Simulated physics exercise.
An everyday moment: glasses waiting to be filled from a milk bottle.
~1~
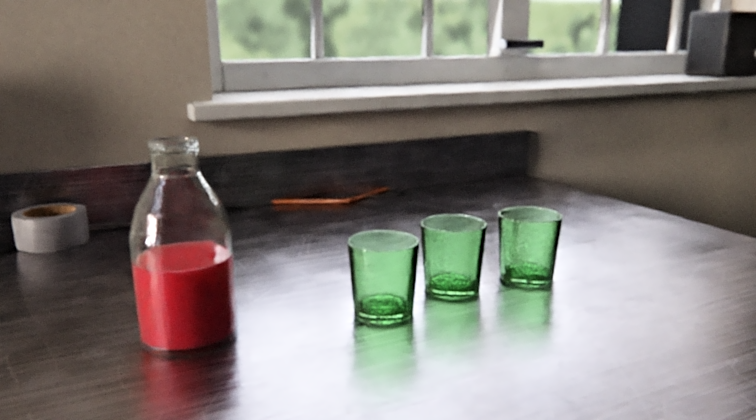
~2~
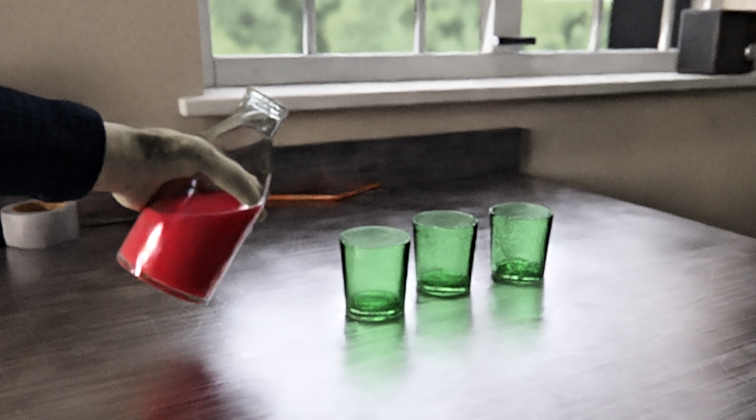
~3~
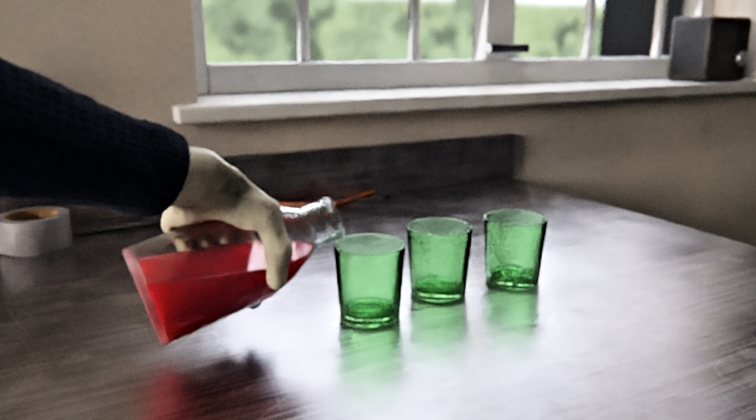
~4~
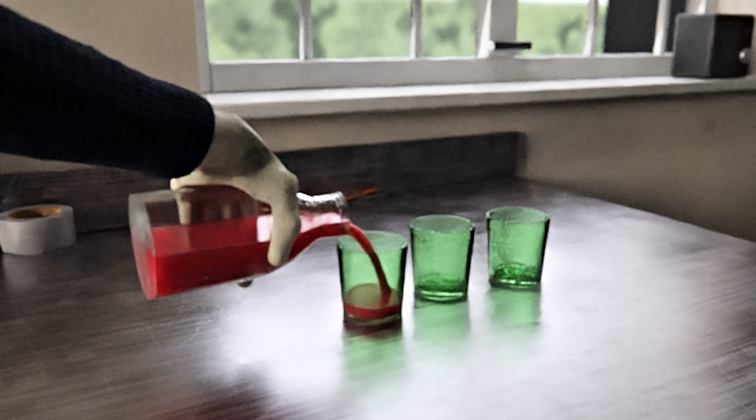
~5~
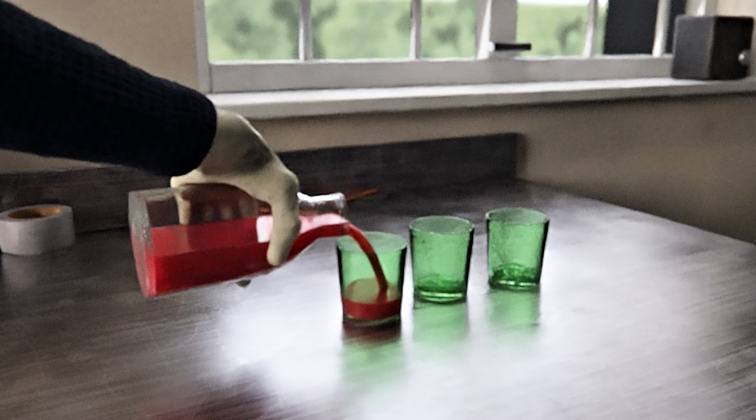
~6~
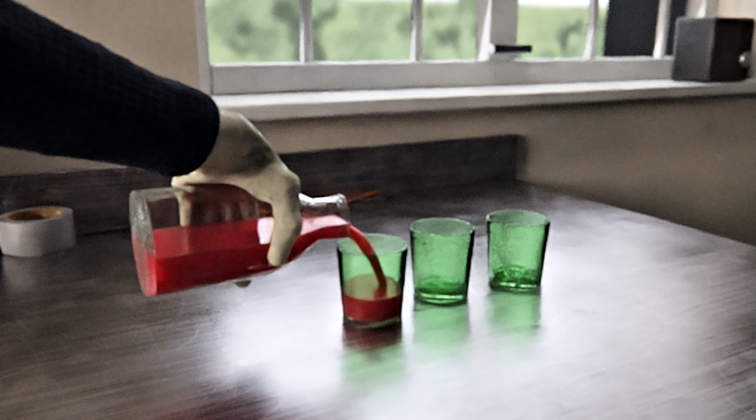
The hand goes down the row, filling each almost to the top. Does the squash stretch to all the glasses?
The squash does not stretch that far.
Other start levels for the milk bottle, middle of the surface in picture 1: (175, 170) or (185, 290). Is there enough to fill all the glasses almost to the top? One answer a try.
In turn: Goes round, too little.
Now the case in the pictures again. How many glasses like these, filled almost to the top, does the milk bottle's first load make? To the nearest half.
Roughly 2.0 servings.
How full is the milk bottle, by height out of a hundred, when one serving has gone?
Some 20 per cent.
Soon after, the first is about two thirds full.
Later, the first is done and the milk bottle has about half of its load.
In the end, the milk bottle is empty with two filled and the next at a little of a serving.
